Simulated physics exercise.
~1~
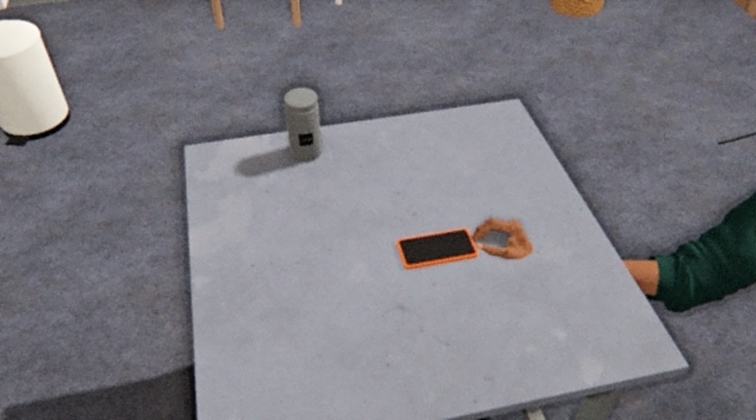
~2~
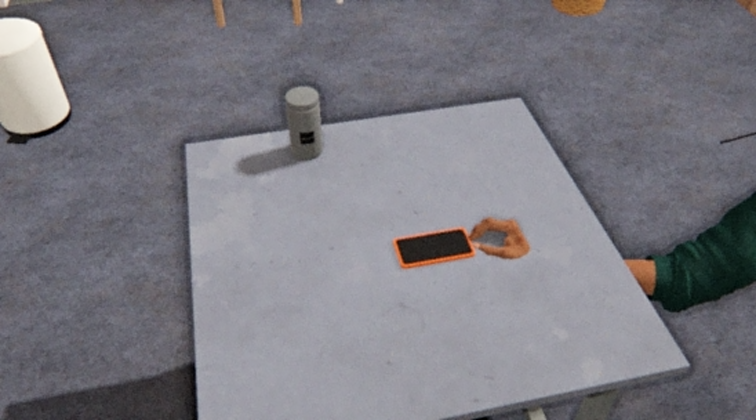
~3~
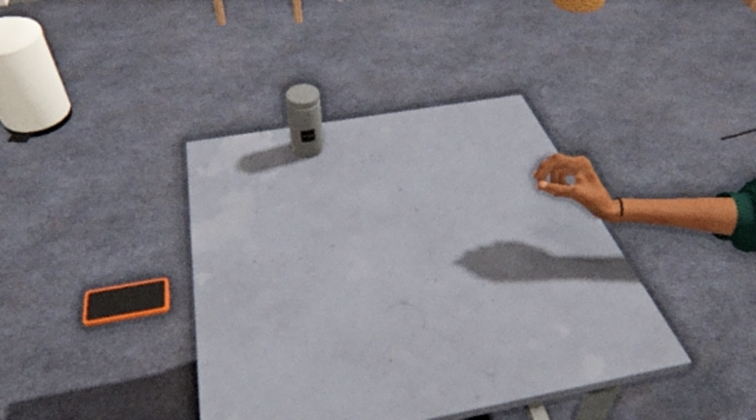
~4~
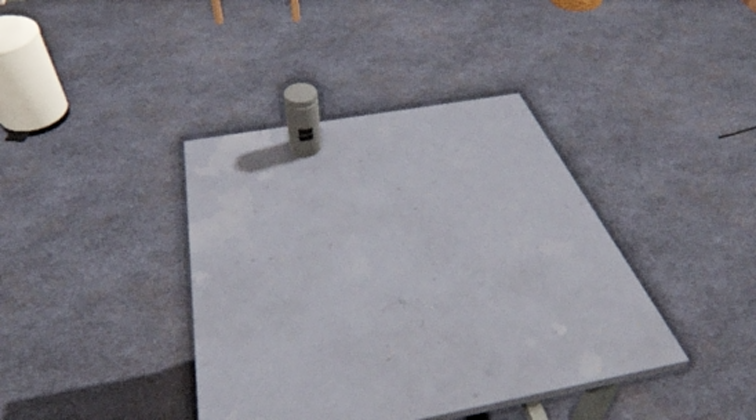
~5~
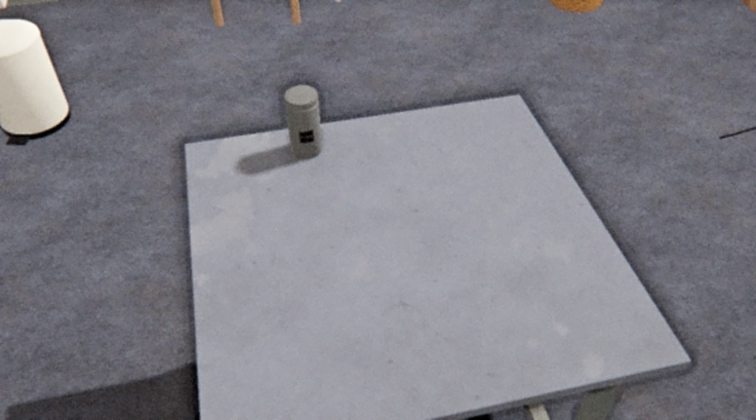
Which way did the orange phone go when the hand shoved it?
It went to the left, across the table and out past the left edge.
